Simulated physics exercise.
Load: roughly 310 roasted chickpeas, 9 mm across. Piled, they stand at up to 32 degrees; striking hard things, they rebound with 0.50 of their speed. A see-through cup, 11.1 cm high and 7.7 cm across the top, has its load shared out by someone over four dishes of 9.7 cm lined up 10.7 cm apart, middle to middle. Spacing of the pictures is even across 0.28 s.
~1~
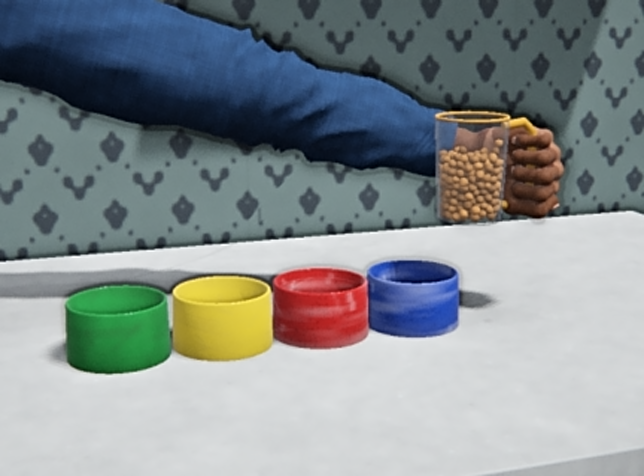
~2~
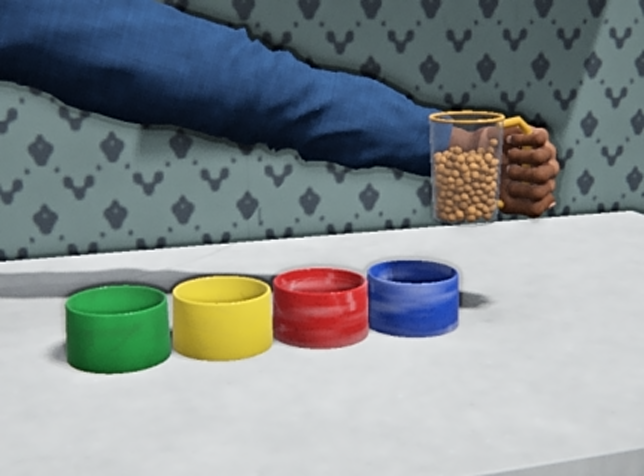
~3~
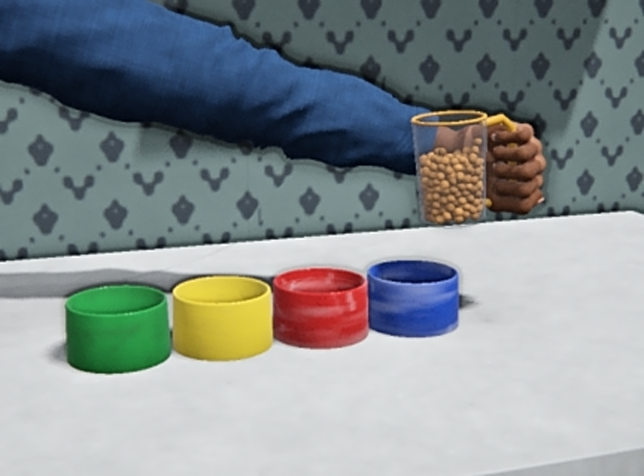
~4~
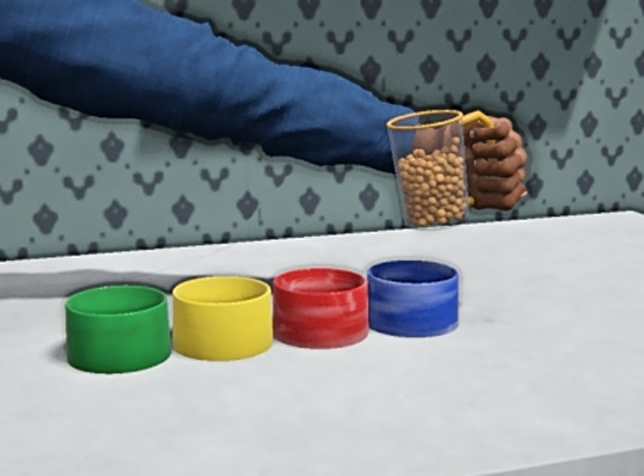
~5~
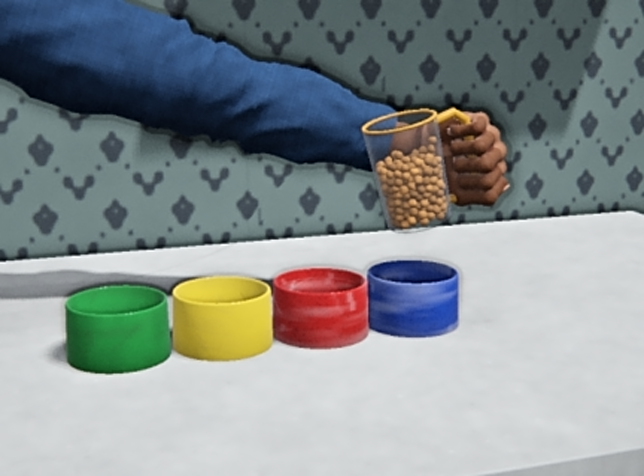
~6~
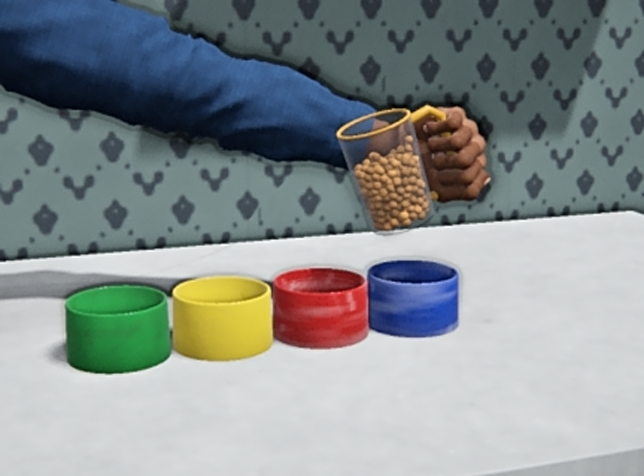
The clip opens on a hand holding a clear cup of small round tan pieces upright, behind and to the right of green, yellow, red and blue dishes lined up on a pale table. The hand moves the cup left, gradually tilting it leftward, until it is above the blue dish, the pieces still inside.
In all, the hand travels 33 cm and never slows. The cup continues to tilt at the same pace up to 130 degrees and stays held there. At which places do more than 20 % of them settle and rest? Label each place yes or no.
Red: No. Blue: No. Green: Yes. Yellow: No. Counter: No.
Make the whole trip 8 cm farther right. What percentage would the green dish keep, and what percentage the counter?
Shares - green 10 / counter 10.
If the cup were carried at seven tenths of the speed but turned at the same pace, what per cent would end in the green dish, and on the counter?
Shares - green 100, counter 0.
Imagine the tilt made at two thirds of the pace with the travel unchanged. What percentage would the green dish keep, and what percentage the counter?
The green dish would get 100 and the counter 0.
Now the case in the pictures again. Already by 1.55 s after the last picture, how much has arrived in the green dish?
I'd say around 100 per cent.
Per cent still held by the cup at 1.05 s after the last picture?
100 %.
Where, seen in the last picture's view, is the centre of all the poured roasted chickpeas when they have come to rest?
Somewhere near (113, 330) in the last picture.
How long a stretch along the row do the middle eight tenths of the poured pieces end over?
It spans roughly 5 centimetres along the row.
Then, 0.63 s after the last picture, tilt 71 degrees; cup holds 100 %.
Then, 1.05 s after the last picture, tilt 106 degrees; cup holds 100 %.
Then, 1.55 s after the last picture, tilt 130 degrees; cup holds 0 %, green 100 %.
In the end, red 0 %, blue 0 %, green 100 %, yellow 0 %, counter 0 %.
